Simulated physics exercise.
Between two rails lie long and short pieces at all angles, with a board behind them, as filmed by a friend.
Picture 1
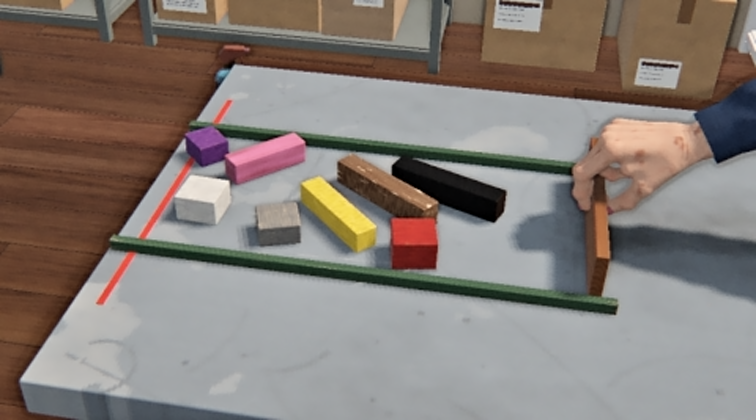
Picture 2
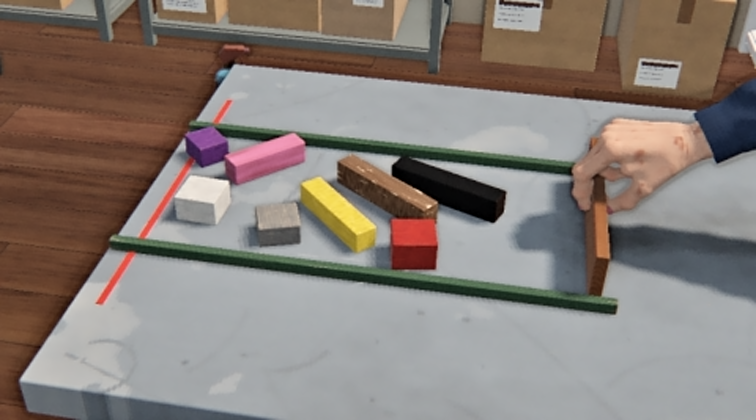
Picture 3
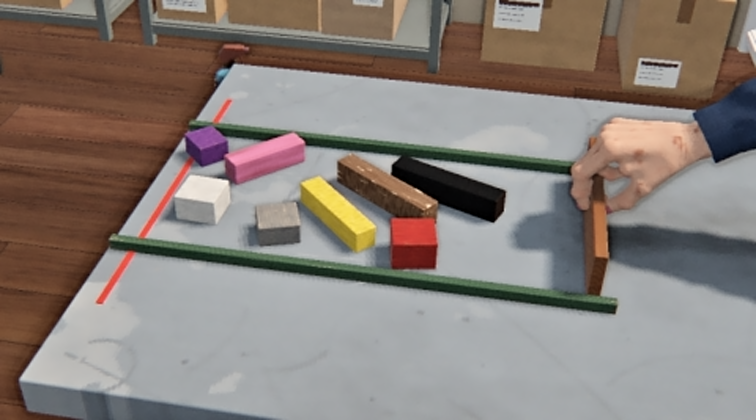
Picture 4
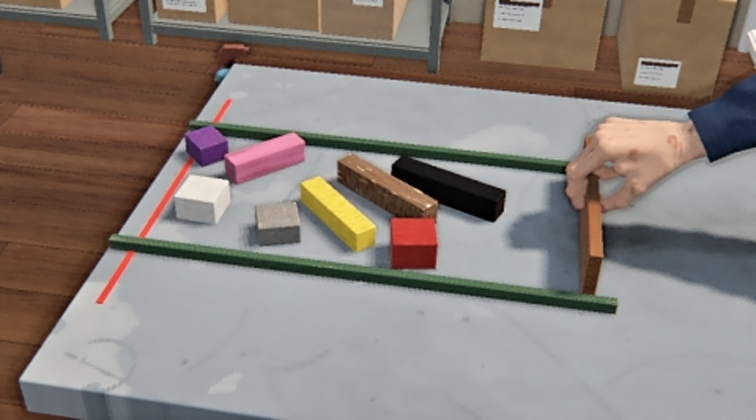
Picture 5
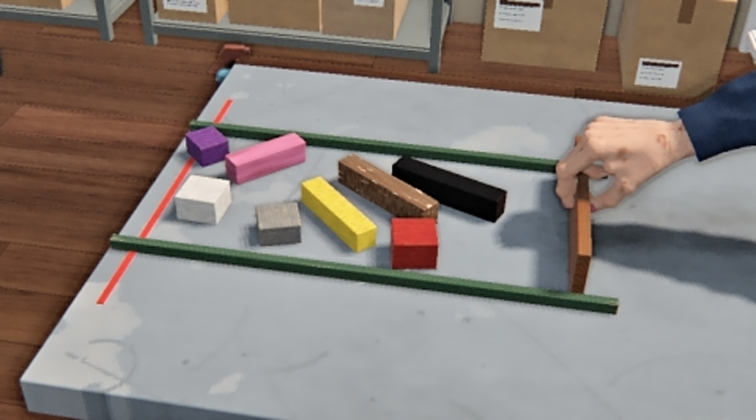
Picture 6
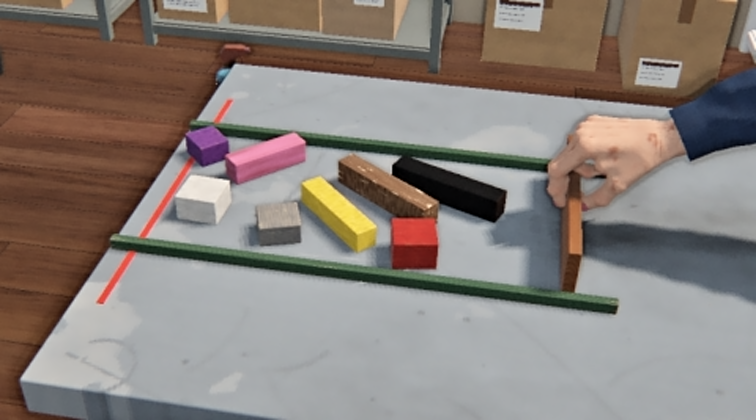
A hand held a wooden board upright between two green rails, then slid it slightly left, while the colourful blocks and sticks lying between the rails stayed where they were.
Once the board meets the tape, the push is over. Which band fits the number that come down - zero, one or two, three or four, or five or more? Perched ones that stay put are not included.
The band that fits is five or more.
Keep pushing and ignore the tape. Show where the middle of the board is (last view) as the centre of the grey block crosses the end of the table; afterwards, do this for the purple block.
For the grey block at (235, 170), for the purple block at (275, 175).
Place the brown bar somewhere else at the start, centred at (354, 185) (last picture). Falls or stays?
Lab note: Started there, it ends up below.
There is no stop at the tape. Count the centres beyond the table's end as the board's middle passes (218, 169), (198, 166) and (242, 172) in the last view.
4, 5 and 3.
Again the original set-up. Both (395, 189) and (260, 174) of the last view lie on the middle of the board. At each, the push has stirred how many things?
I count 4 first and 8 after.
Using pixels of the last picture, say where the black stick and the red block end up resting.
About (178, 151), and about (126, 215).
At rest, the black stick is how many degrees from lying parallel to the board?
Out of line by around 0°.
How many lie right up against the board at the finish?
The number is 2.
A little later, none off yet; purple block at rest near (208, 146); white block at rest near (204, 200); pink stick at rest near (266, 158).
Next, none off yet; purple block shifted a little near (190, 141); white block shifted about its own width near (175, 193); pink stick shifted about its own width near (202, 154).
When it is over, the number that fall off is five or more; down, brown bar, yellow bar, grey block, pink stick, white block and purple block.
